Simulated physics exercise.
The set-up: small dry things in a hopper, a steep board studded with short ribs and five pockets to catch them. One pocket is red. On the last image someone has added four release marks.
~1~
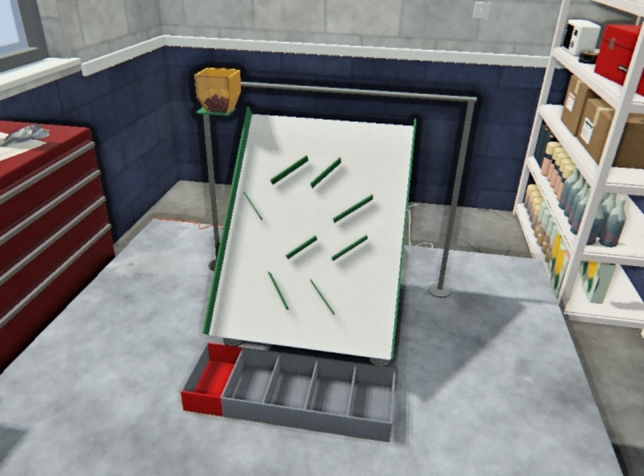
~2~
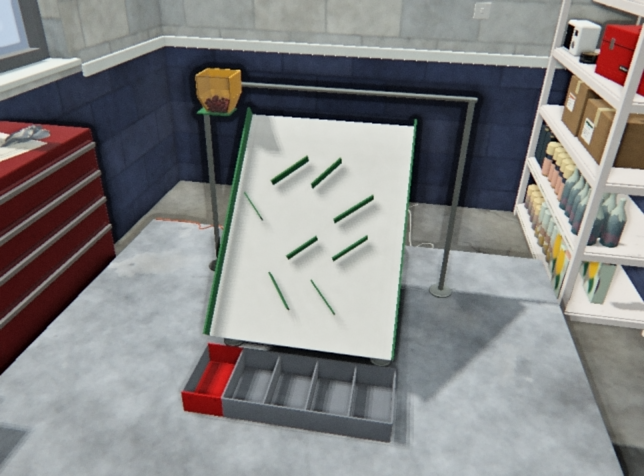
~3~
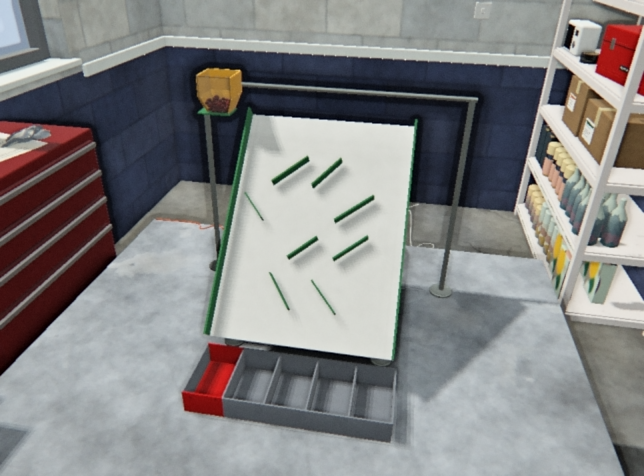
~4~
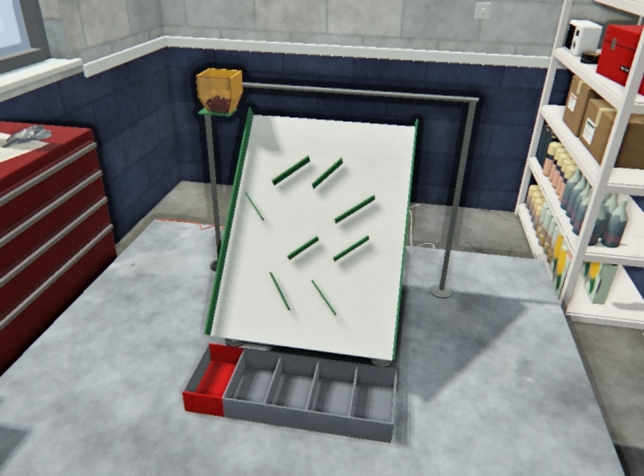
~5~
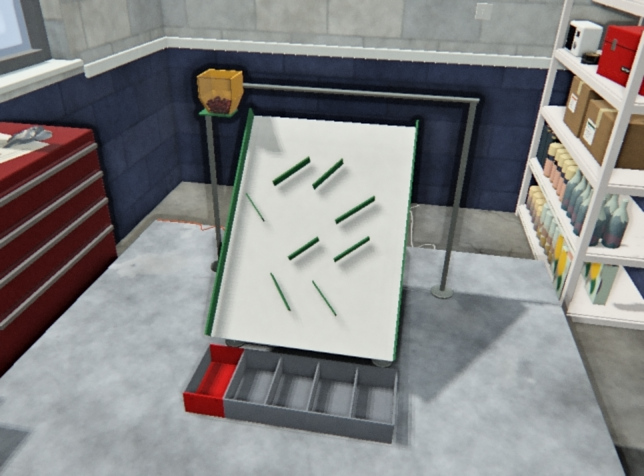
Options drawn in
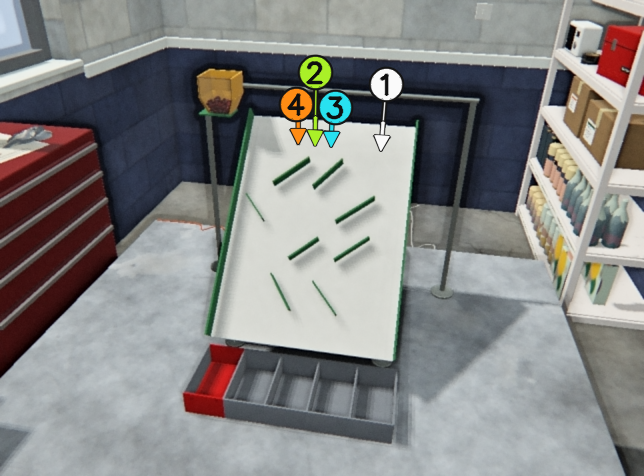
A steep white board with short green ribs stood above a row of five pockets, the leftmost one red, while a small hopper of beans sat at the upper left, and nothing noticeably moved.
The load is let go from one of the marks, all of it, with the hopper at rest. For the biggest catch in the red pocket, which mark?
Choose 3.
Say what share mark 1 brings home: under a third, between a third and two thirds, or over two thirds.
Mark 1 gives under a third.
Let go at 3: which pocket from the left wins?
It is the first one.
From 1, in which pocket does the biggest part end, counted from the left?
The fifth.
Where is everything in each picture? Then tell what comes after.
Hopper at (222, 106), kidney beans, door shut, in the first picture.
Ribs (271, 181) to (308, 156), (311, 184) to (341, 158), (244, 192) to (260, 217), in the second picture.
Ribs (334, 219) to (374, 195), (287, 257) to (317, 236), (333, 258) to (368, 235), in the third picture.
Ribs (270, 272) to (288, 308), (312, 280) to (335, 313), in the fourth picture.
Red pocket at (204, 404), number 1 of 5 from the left, in the fifth picture.
On the marked copy, mark 1 meets the board at (381, 145); mark 2 meets the board at (315, 140); mark 3 meets the board at (331, 141); mark 4 meets the board at (298, 138).
If 1 is chosen, a small part in the red pocket, about two thirds in other pockets, a small part held on the board, a small part outside the box.
If 2 is chosen, about a quarter in the red pocket, about two thirds in other pockets, a stray few held on the board, a stray few outside the box.
If 3 is chosen, about half in the red pocket, about a third in other pockets, a small part outside the box.
If 4 is chosen, about a quarter in the red pocket, about two thirds in other pockets.
